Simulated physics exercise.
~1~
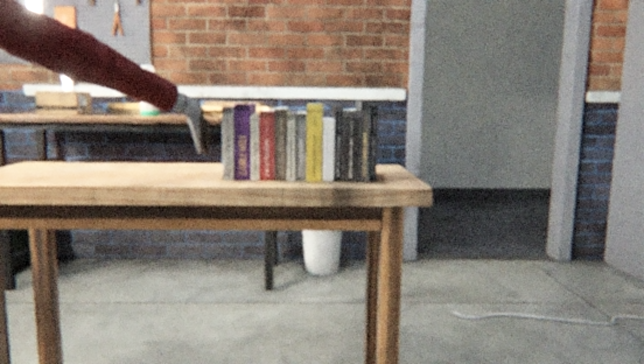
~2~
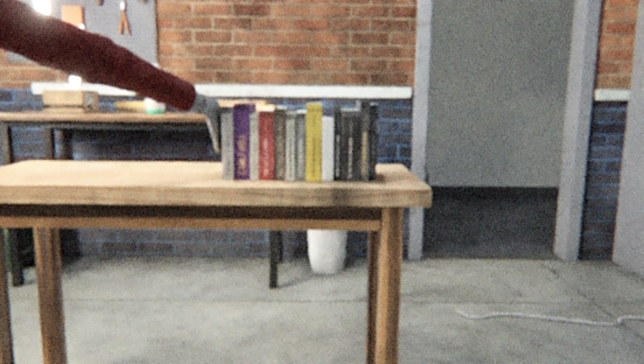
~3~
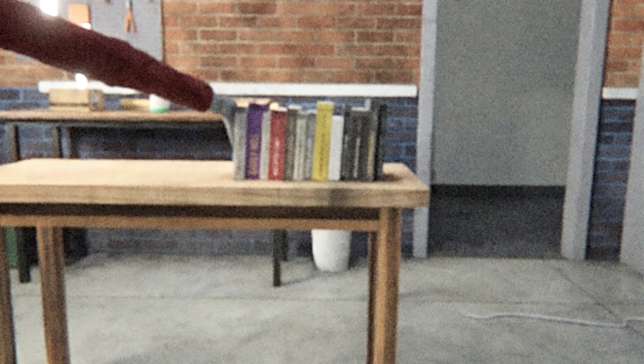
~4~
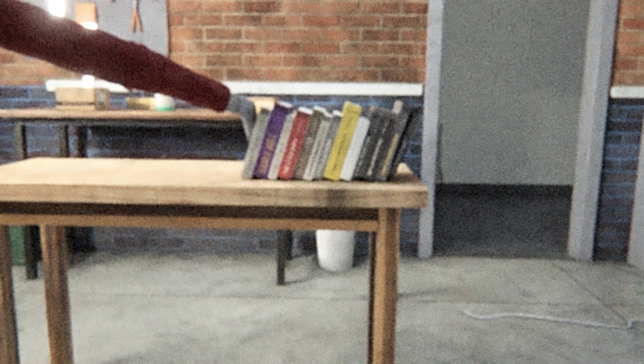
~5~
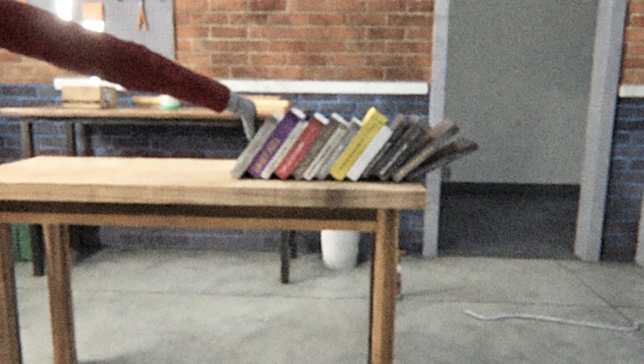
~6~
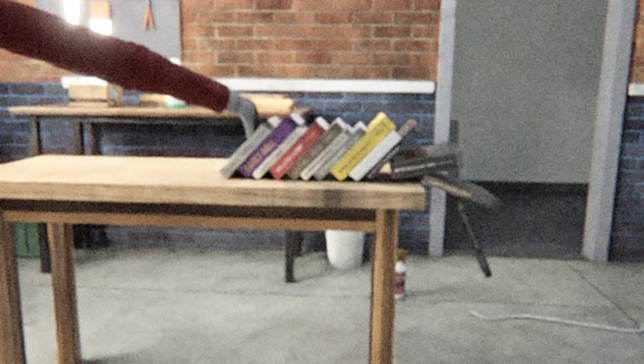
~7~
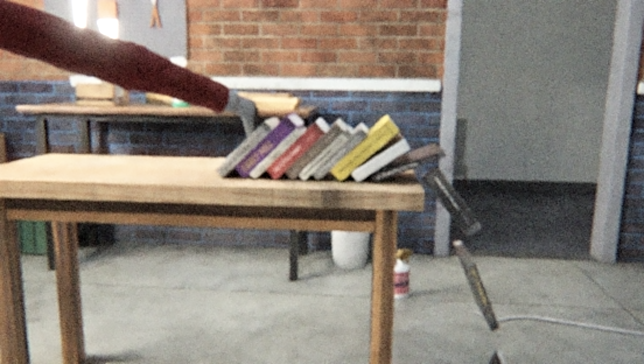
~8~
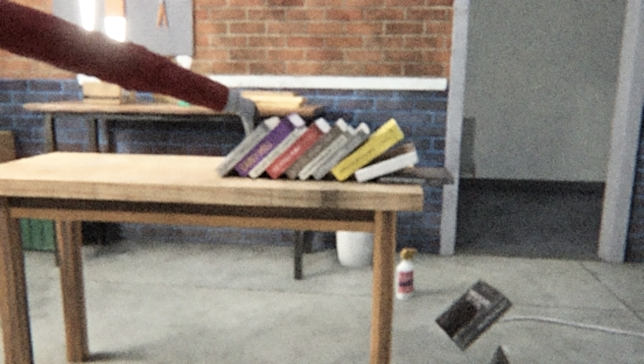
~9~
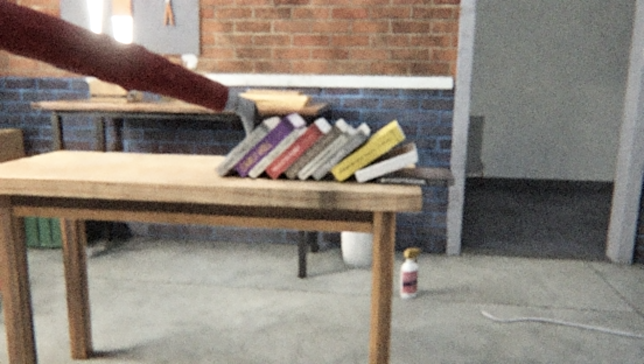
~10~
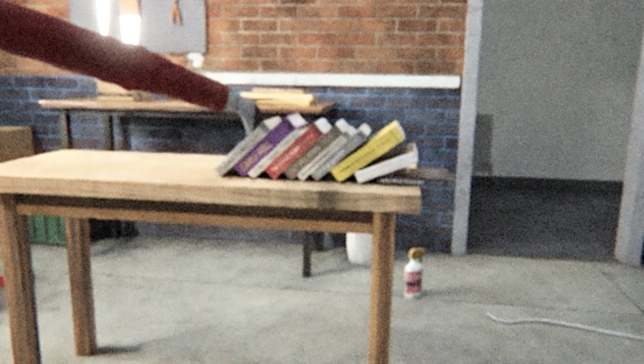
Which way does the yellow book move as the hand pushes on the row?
The yellow book moves to the right, ending up leaning over on the table.
